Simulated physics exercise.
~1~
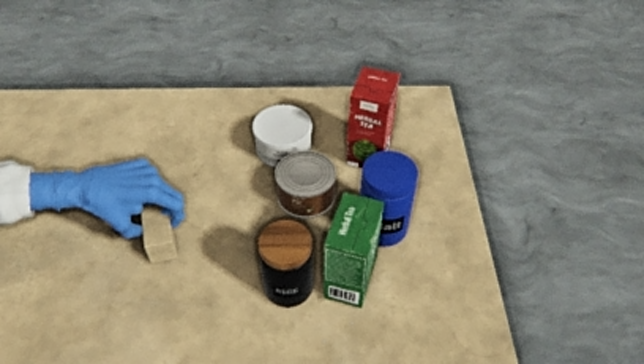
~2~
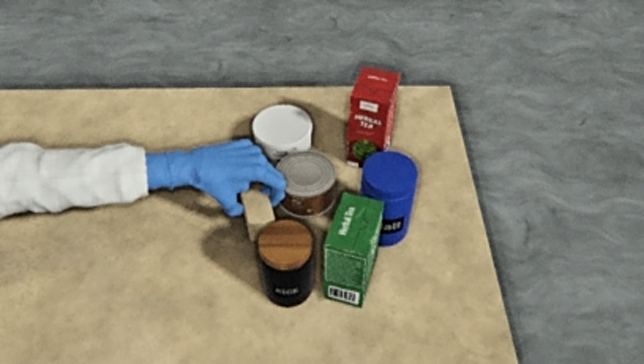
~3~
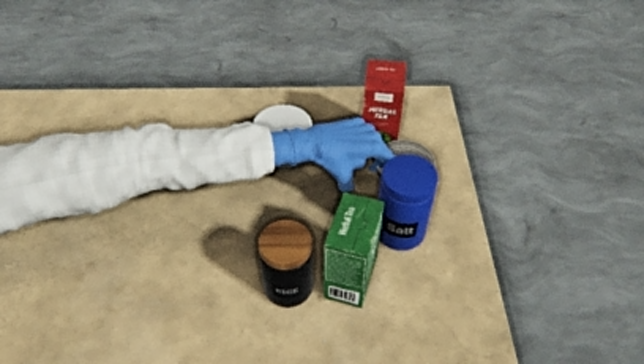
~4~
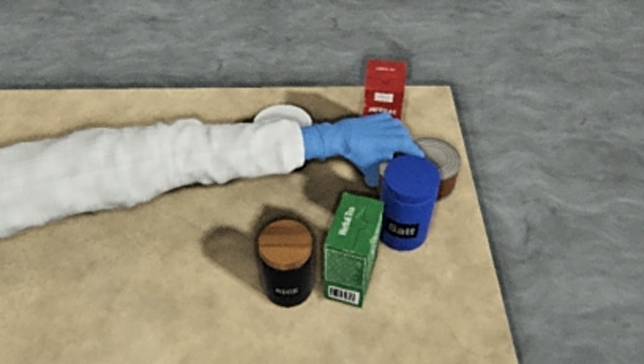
A blue-gloved hand in a white sleeve slides a small tan block rightward across a tabletop toward a cluster of tubs, jars and boxes near the table's right end. It reaches the brown tub in the middle of the group and pushes it to the right. As the arm stretches farther, the blue jar shifts slightly right and the red carton moves slightly back, both staying upright. The hand keeps nudging the brown tub past the blue jar toward the table's edge. By the end, the tub rests beyond the jar, while the white tub, black jar and green packet have stayed put.
